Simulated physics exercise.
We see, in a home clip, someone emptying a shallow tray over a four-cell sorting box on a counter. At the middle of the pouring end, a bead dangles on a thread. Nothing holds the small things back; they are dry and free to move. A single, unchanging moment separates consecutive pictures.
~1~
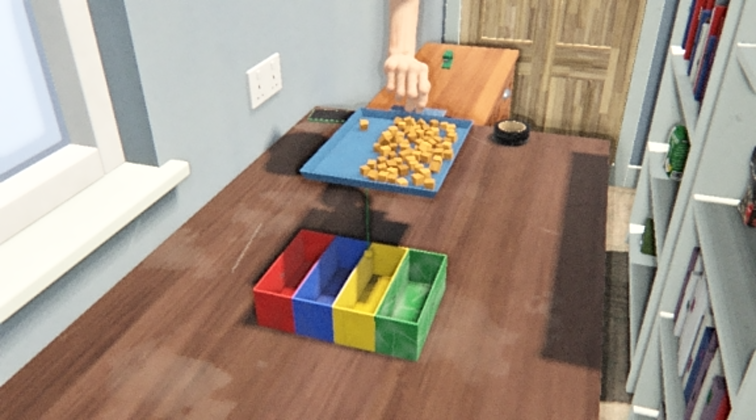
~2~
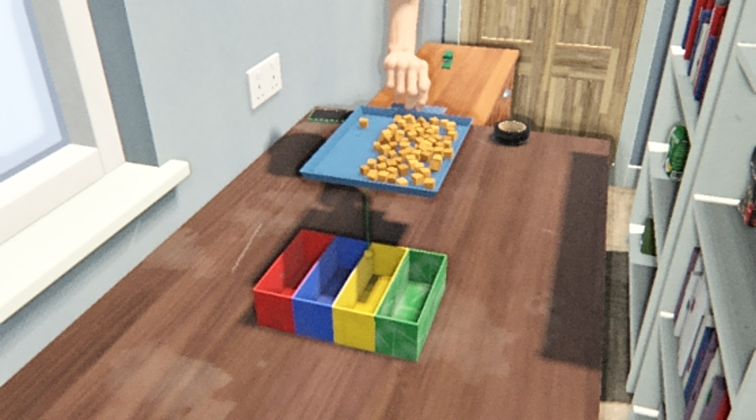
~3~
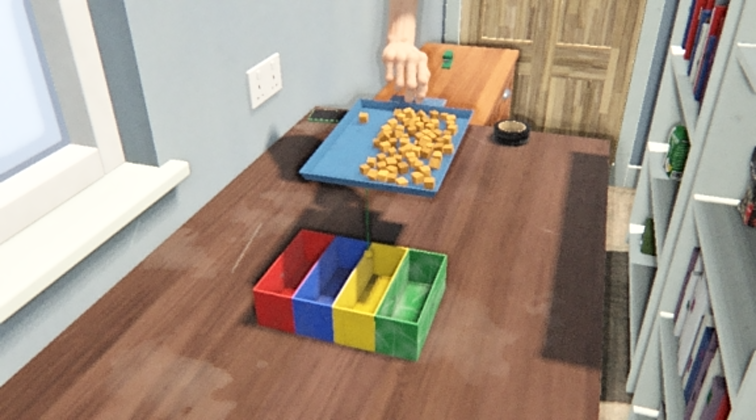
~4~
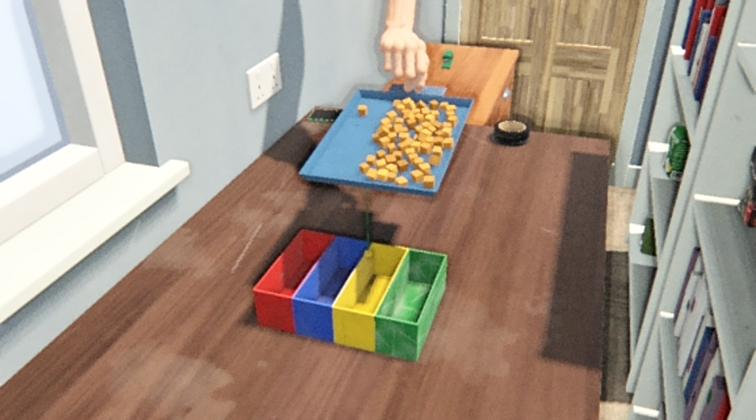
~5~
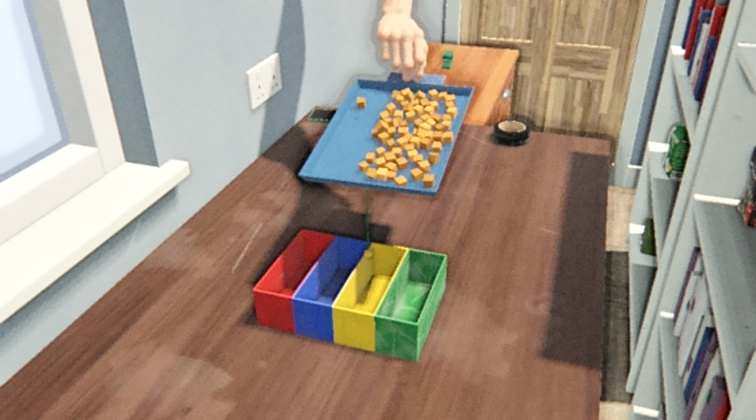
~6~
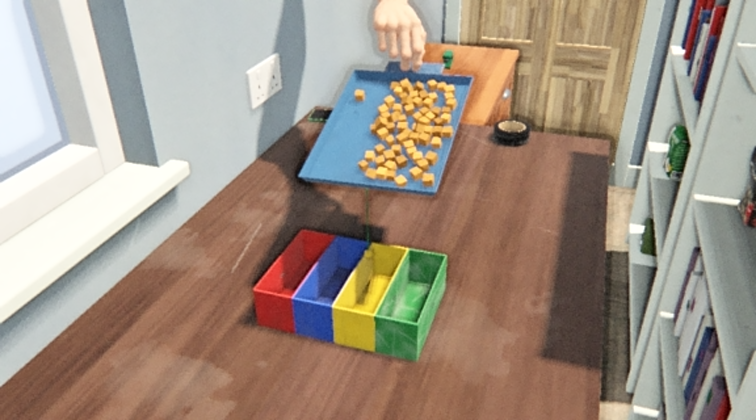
A hand gradually tilting a blue tray of orange cubes toward its near edge, above a four-colour sorting box on a wooden counter.
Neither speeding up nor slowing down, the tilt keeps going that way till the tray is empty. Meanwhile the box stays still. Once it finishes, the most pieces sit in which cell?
In the blue cell.
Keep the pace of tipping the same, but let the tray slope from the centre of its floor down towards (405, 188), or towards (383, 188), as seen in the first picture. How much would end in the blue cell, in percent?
Roughly 0 percent, then 20 percent.
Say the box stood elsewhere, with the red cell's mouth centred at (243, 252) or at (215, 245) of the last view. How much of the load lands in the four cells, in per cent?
First placement near 70 percent, second near 50 percent.
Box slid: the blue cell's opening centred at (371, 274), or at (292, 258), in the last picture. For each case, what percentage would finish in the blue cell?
You'd get 30 in a hundred the first time and 20 in a hundred the second.
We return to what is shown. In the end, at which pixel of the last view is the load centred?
Around (330, 316), give or take.
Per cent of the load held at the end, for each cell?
Approximate shares in per cent - red cell 20, blue cell 30, yellow cell 20, green cell 10.
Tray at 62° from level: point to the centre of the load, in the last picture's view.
(369, 166).
Shortly afterwards, tray tipped steeply; all but a few on the tray; a little falling or outside the box.
Next, tray tipped past a quarter turn; near a quarter on the tray; near a quarter in the blue cell; near a quarter in the red cell; a little in the yellow cell; near a quarter falling or outside the box.
Some moments later, tray tipped past a quarter turn; near a third in the blue cell; near a quarter in the red cell; near a quarter in the yellow cell; a little in the green cell; a little falling or outside the box.
In the end, tray tipped past a quarter turn; near a third in the blue cell; near a quarter in the red cell; near a quarter in the yellow cell; a little in the green cell; a little outside the box.
